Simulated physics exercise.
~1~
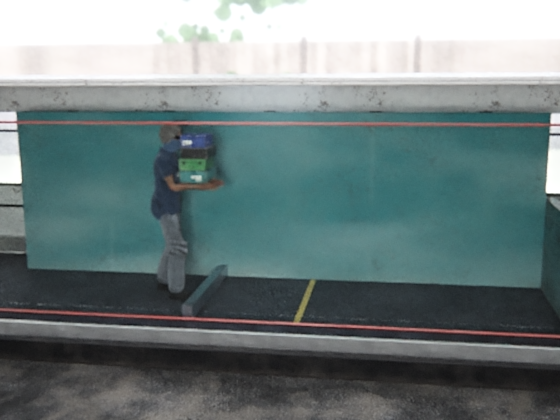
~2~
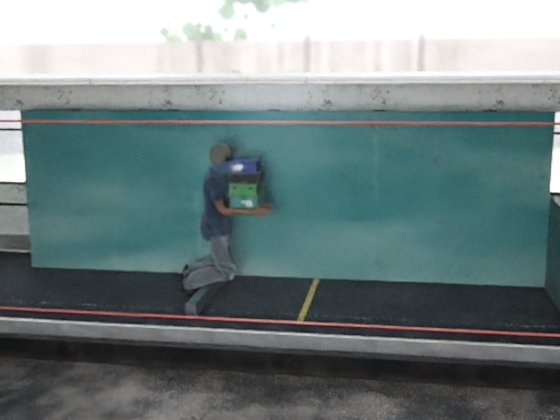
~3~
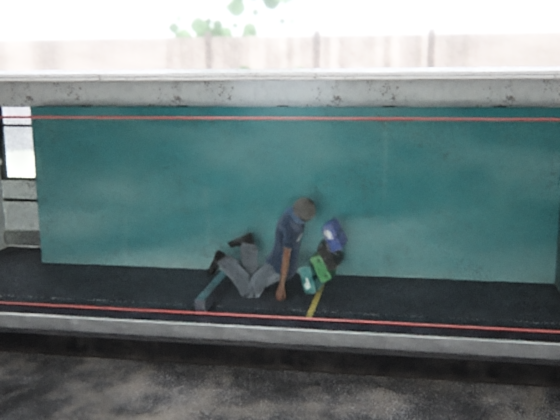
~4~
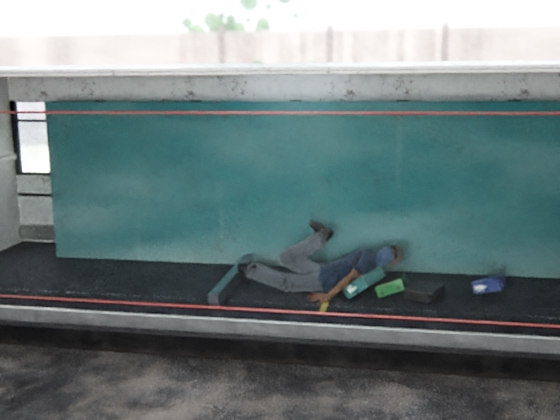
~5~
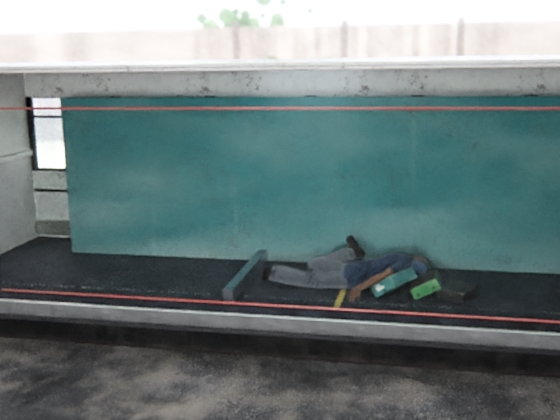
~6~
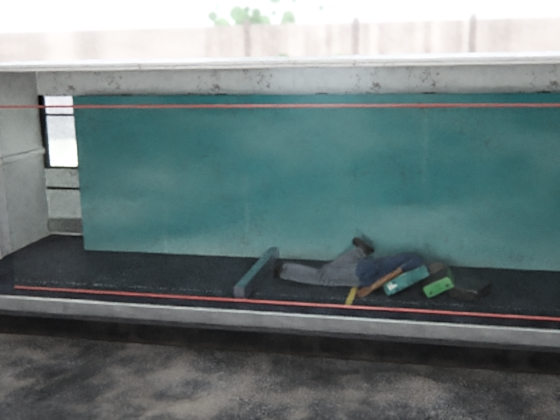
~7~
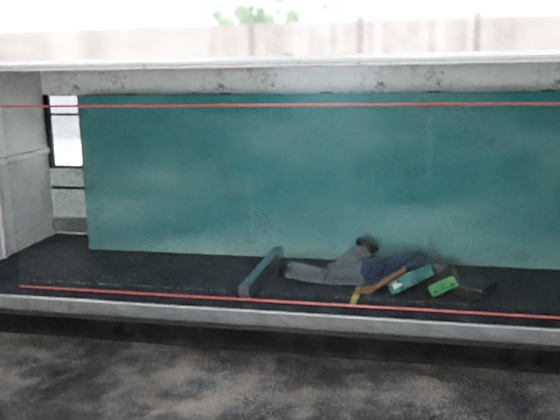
A person carrying a stack of boxes in both arms tripped over a low rail, pitched forward to the right and dropped the load, then lay flat and still with the teal carton and the green and black boxes beyond the yellow line.
